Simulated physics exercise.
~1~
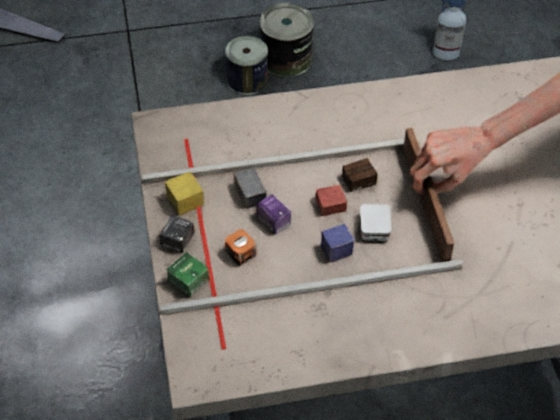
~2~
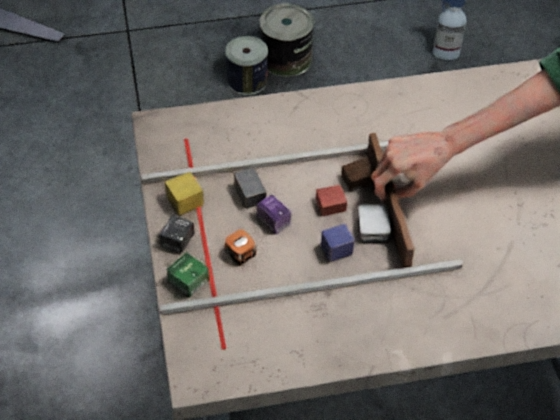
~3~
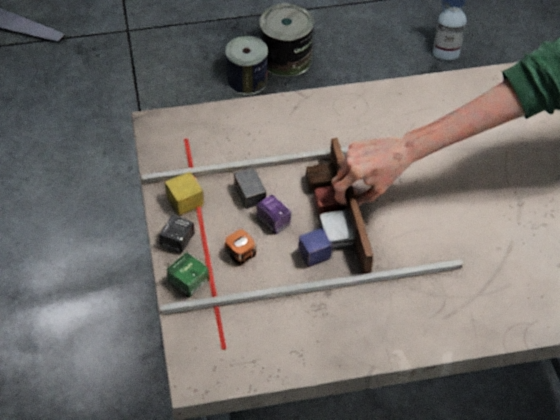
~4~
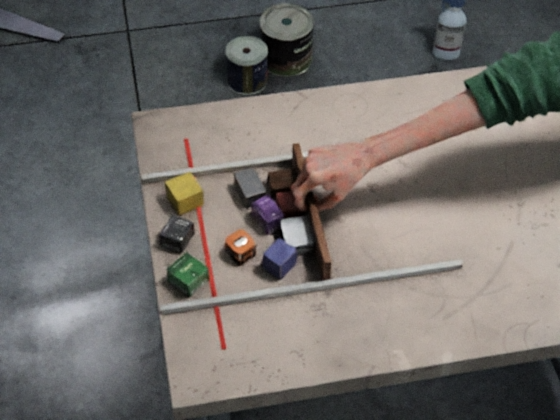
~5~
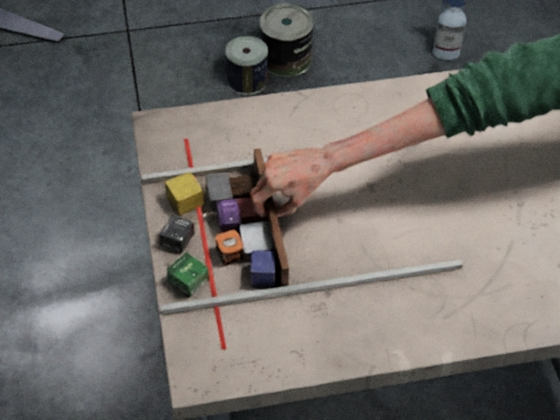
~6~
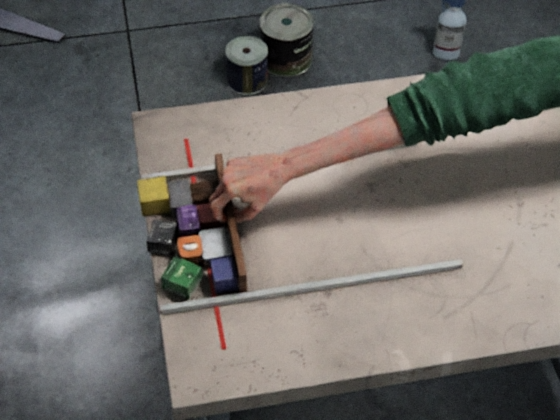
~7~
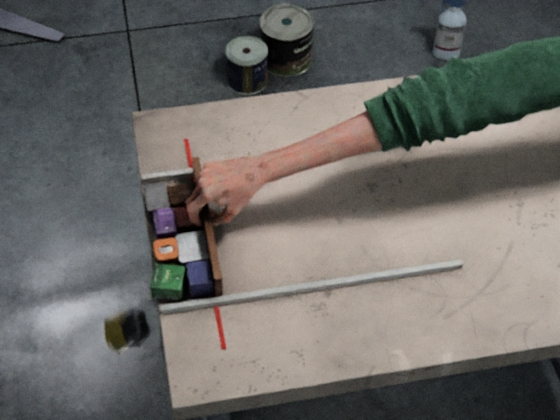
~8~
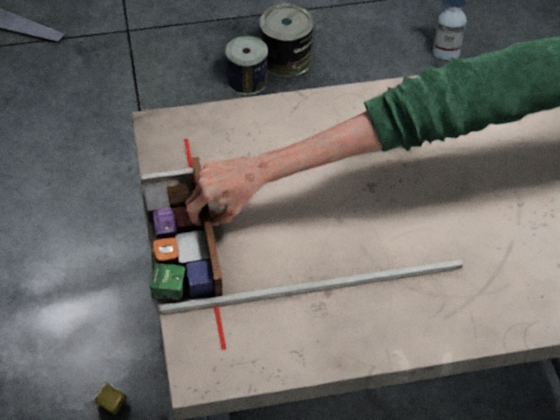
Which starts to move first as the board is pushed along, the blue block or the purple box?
The blue block starts to move first. The purple box stays where it is while the blue block is already being pushed left, and moves only later.
